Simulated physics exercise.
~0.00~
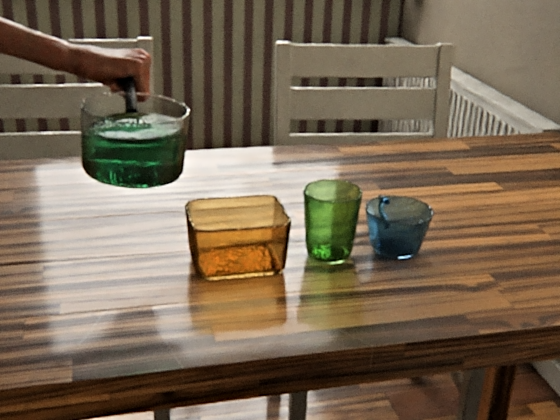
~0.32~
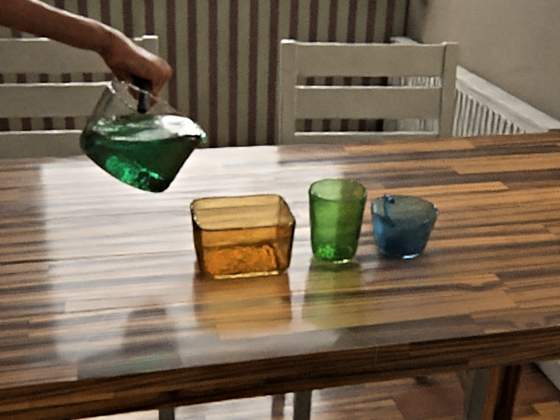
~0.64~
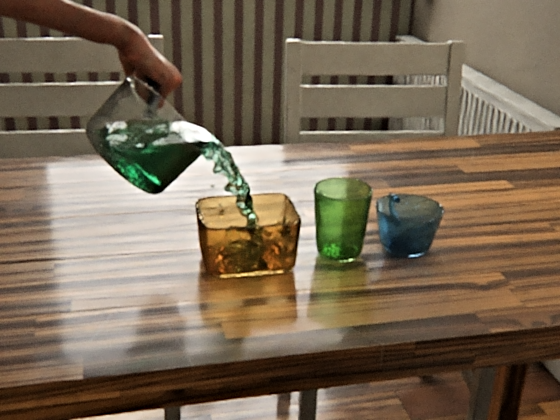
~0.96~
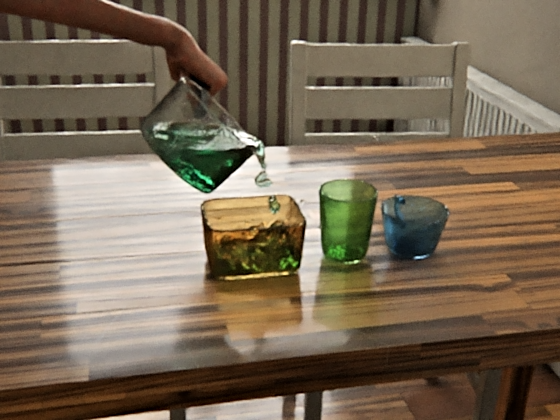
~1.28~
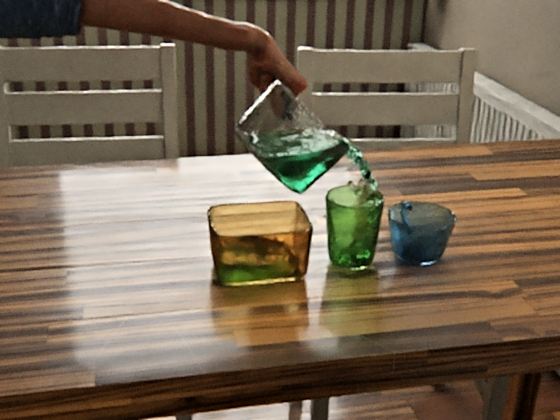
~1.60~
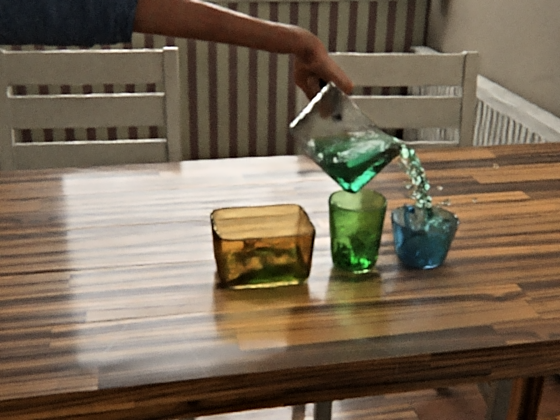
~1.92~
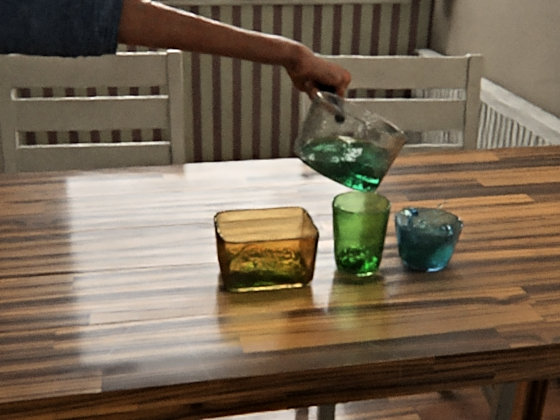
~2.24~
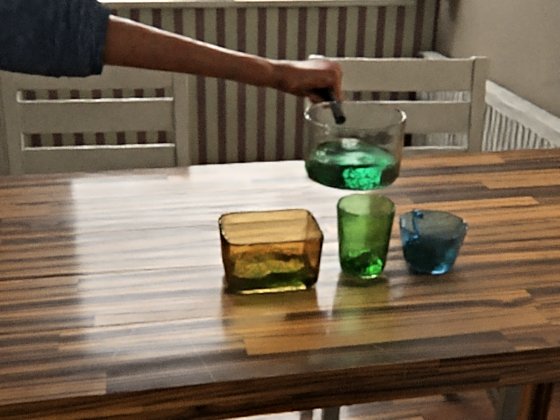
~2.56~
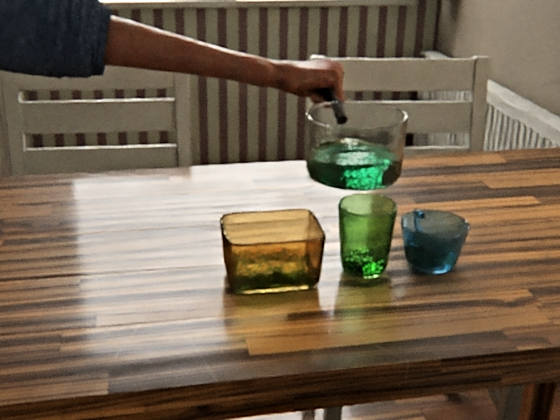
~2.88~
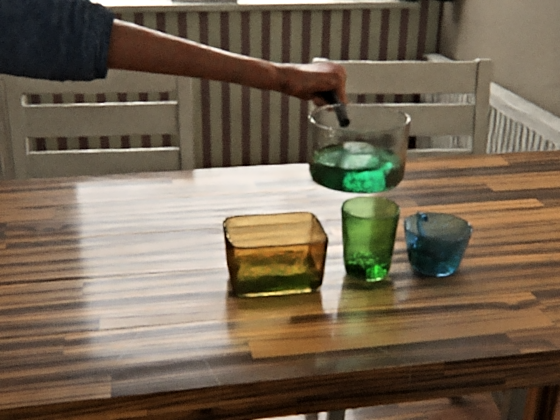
A hand tilts a saucepan, pours green liquid into three containers, then holds it level.
